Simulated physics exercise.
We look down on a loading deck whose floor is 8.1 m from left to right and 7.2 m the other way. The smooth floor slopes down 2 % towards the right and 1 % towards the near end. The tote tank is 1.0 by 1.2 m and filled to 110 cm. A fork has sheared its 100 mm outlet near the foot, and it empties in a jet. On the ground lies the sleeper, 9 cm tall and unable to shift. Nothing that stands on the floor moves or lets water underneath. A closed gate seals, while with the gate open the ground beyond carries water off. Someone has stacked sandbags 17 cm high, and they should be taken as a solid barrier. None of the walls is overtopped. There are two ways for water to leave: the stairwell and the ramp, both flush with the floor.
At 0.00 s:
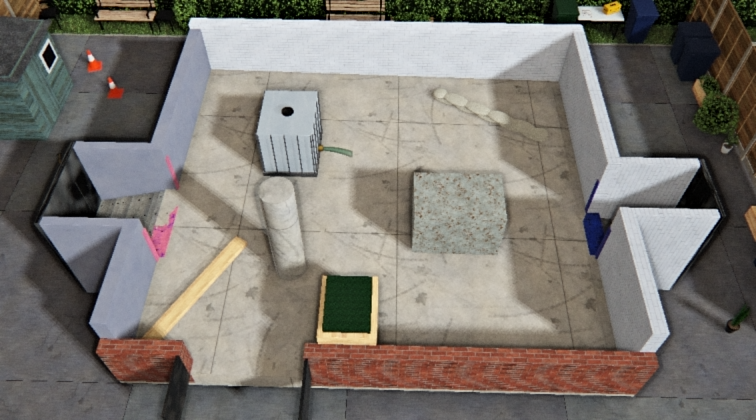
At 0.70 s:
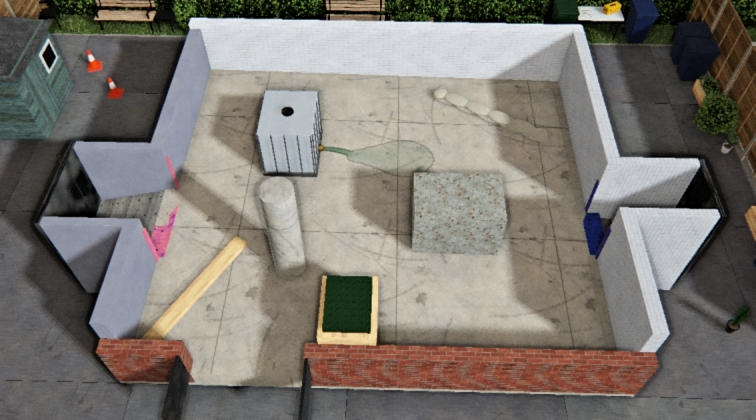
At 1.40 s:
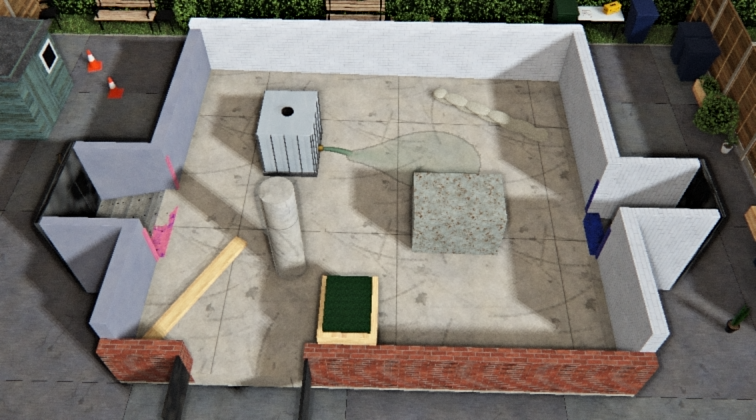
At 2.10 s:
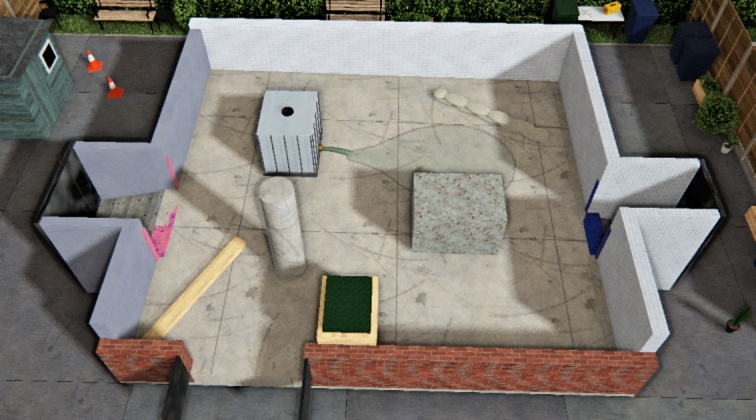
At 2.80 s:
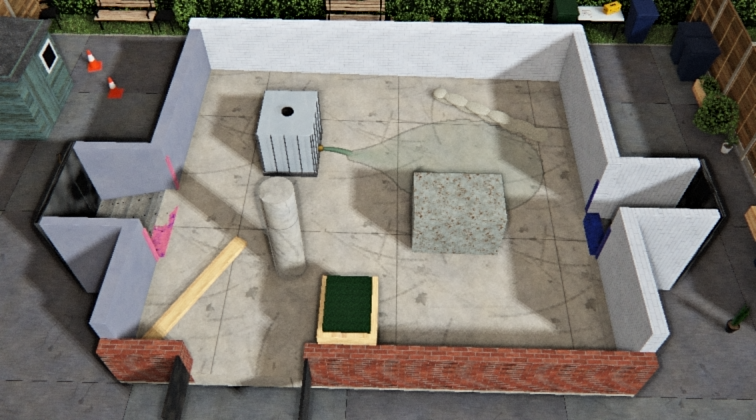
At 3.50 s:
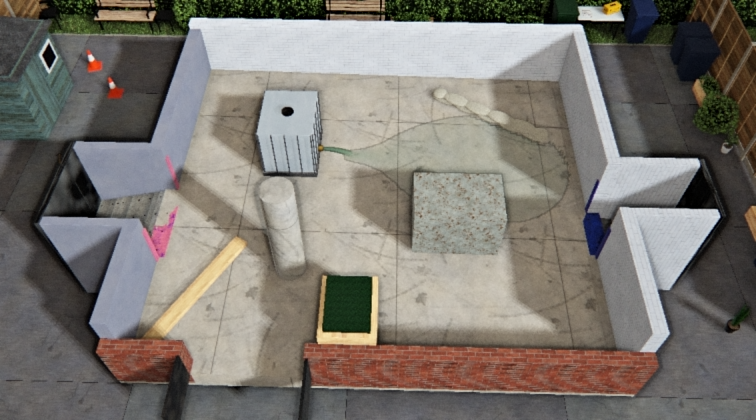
To begin with, a short jet of water spurts from the foot of a grey tank onto the dry, pale floor of a walled yard. The water then fans out rightward in a thin, widening sheet, passes behind the speckled stone block and spreads beyond it, nearer the right-hand wall.
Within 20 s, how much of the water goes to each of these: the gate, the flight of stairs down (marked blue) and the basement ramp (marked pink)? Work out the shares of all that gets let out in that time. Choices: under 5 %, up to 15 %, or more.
Gate - less than 5 %, flight of stairs down (marked blue) - above 15 %, basement ramp (marked pink) - less than 5 %.
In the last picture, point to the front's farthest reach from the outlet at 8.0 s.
Front tip: Roughly (598, 306) in the last view.
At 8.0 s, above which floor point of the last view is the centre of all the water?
Centre of the water: Close to (506, 176).
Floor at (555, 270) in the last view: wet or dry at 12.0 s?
Soaked.
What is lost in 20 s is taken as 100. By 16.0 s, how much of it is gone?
By then, roughly 70 per cent.
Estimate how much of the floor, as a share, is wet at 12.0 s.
Roughly 25 percent.
After 5.0 s water covers 15 % of the floor and is deepest (5 cm) near (353, 154); gone so far, the gate 0 %, the flight of stairs down (marked blue) 0 %, the basement ramp (marked pink) 0 %.
After 8.0 s water covers 20 % of the floor and is deepest (5 cm) near (571, 174); gone so far, the gate 0 %, the flight of stairs down (marked blue) 3 %, the basement ramp (marked pink) 0 %.
After 12.0 s water covers 25 % of the floor and is deepest (5 cm) near (571, 174); gone so far, the gate 0 %, the flight of stairs down (marked blue) 8 %, the basement ramp (marked pink) 0 %.
After 16.0 s water covers 30 % of the floor and is deepest (6 cm) near (612, 374); gone so far, the gate 0 %, the flight of stairs down (marked blue) 15 %, the basement ramp (marked pink) 0 %.
After 20.0 s water covers 35 % of the floor and is deepest (6 cm) near (612, 374); gone so far, the gate 0 %, the flight of stairs down (marked blue) 21 %, the basement ramp (marked pink) 0 %.
